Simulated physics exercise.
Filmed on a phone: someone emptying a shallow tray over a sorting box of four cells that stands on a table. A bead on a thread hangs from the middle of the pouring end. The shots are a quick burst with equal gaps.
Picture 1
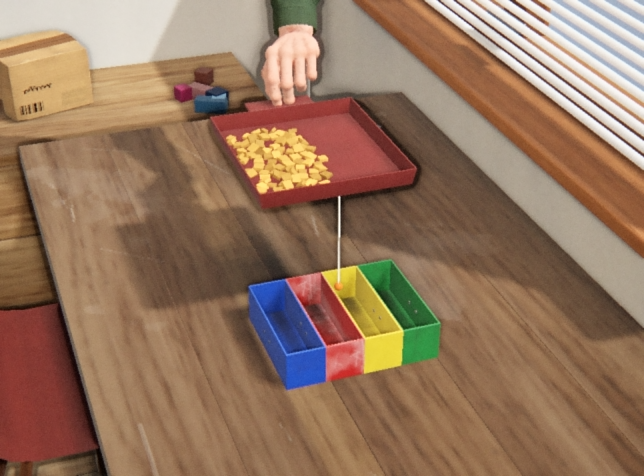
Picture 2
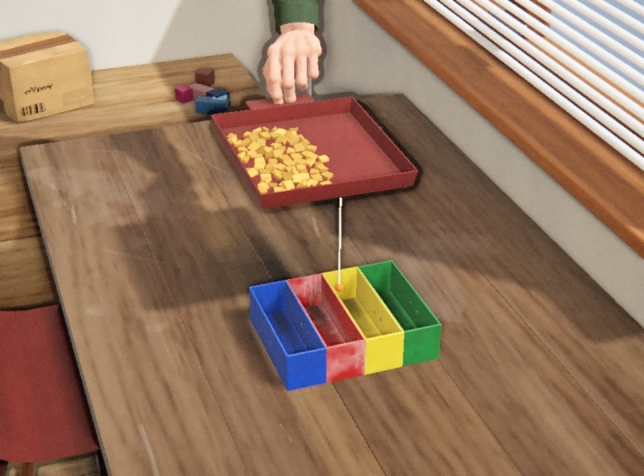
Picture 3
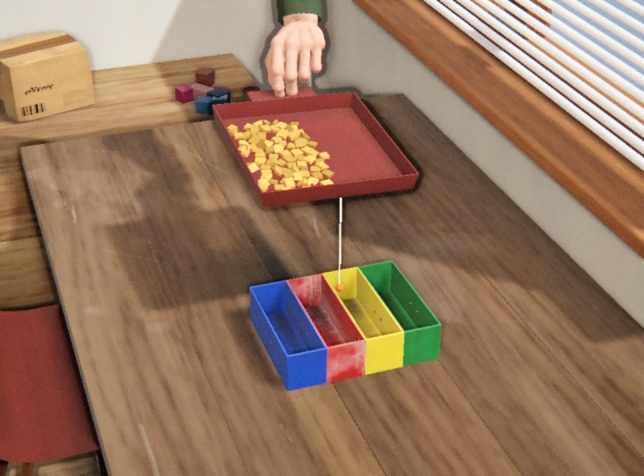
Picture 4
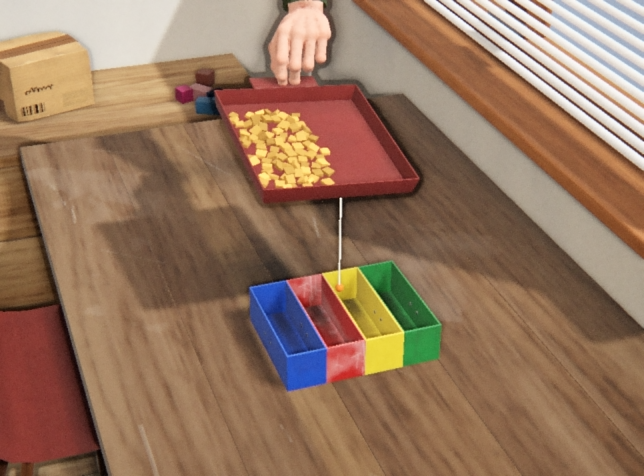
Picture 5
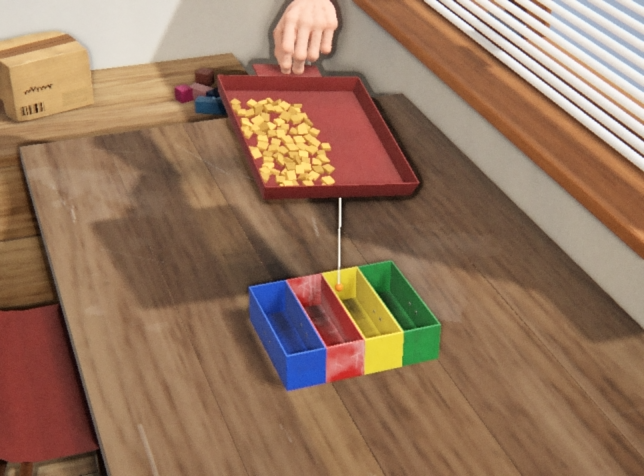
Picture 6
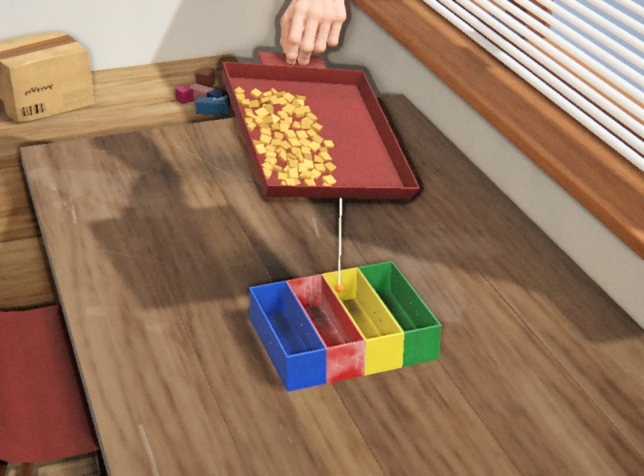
Red tray of yellow cereal squares being slowly raised at its back edge by a hand, above a four-coloured sorting box.
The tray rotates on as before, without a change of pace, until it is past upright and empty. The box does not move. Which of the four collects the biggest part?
Most goes to the green cell.
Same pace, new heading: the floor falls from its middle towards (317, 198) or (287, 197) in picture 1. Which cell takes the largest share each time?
First the blue one, then blue.
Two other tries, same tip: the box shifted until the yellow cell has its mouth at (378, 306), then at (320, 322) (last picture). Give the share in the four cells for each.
In turn 90 and 0 in a hundred.
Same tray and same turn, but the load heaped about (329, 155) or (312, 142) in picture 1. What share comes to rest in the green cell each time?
Roughly 80 per cent, and 80 per cent.
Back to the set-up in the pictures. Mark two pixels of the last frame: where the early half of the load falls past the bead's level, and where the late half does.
Early half (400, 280), late half (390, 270).
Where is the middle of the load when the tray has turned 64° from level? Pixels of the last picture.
Near (368, 180).
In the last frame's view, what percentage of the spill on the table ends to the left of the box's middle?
Near 0 %.
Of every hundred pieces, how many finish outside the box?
Near 20 %.
Just after the last frame, tray tipped steeply; almost all on the tray; just a few falling or outside the box.
A moment on, tray tipped past a quarter turn; roughly half on the tray; roughly a quarter in the green cell; roughly a third falling or outside the box.
Further on, tray tipped past a quarter turn; the larger part in the green cell; just a few in the yellow cell; roughly a quarter falling or outside the box.
When it is over, tray tipped past a quarter turn; the larger part in the green cell; just a few in the yellow cell; not one in the blue cell; not one in the red cell; roughly a quarter outside the box.
